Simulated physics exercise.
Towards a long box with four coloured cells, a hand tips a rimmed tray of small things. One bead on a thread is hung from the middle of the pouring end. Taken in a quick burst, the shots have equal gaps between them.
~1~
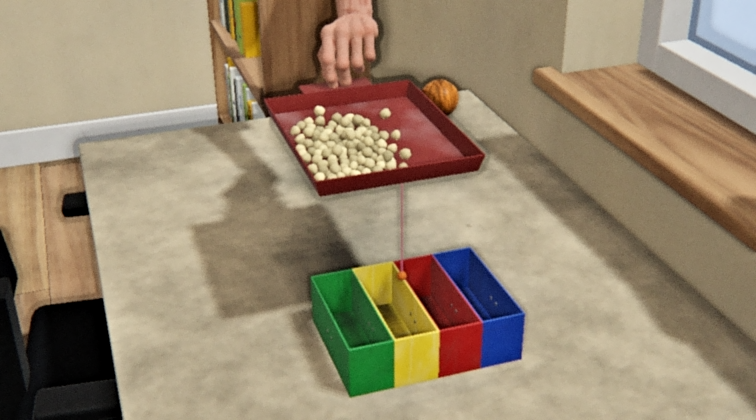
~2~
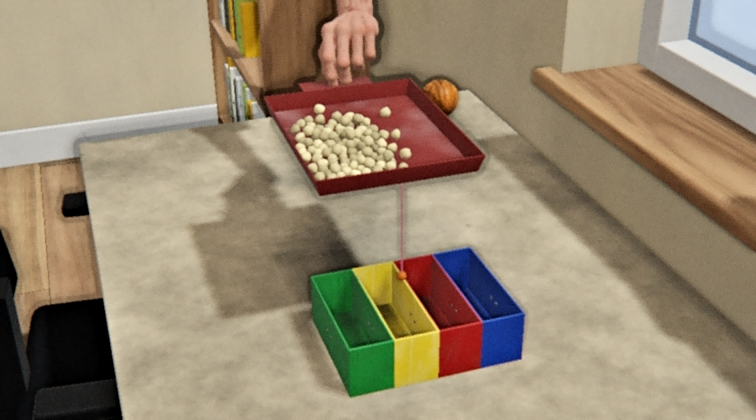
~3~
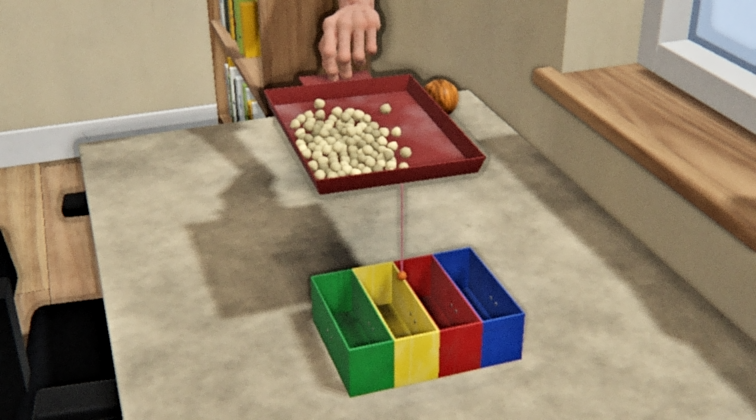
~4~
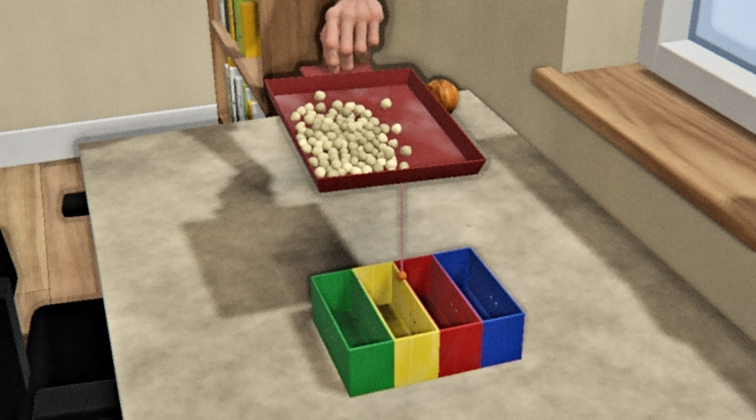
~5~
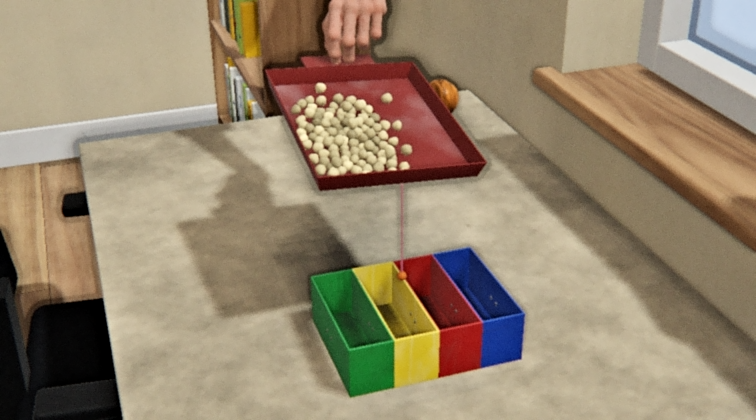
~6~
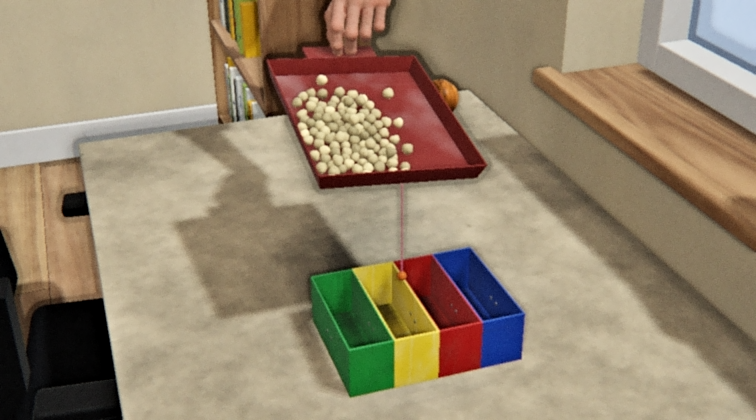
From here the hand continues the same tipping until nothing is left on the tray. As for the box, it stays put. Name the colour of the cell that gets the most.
It is the blue one.
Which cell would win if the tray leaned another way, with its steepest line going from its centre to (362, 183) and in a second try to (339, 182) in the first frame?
First try: The green cell; second try: The cell in green.
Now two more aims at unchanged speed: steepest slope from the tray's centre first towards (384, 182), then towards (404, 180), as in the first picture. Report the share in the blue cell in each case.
First case: 0 %; second case: 20 %.
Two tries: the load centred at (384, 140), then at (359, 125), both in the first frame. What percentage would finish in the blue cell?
About 60 and 70 per cent.
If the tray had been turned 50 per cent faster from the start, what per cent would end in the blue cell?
Close to 70 in a hundred.
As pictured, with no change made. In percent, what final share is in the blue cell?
I'd estimate close to 60 per cent.
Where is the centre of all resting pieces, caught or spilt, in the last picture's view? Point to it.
Somewhere around (478, 329) in the last picture.
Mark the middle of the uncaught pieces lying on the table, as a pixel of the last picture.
Centre at rest: About (588, 330).
Soon, tray tipped steeply; nearly all on the tray; a stray few falling or outside the box.
A while on, tray tipped right over; most on the tray; a small part in the blue cell; a small part falling or outside the box.
Towards the end, tray tipped past a quarter turn; about two thirds in the blue cell; about a quarter in the red cell; a small part in the yellow cell; a small part falling or outside the box.
Finally, tray tipped past a quarter turn; about two thirds in the blue cell; about a quarter in the red cell; a small part in the yellow cell; none in the green cell; a small part outside the box.
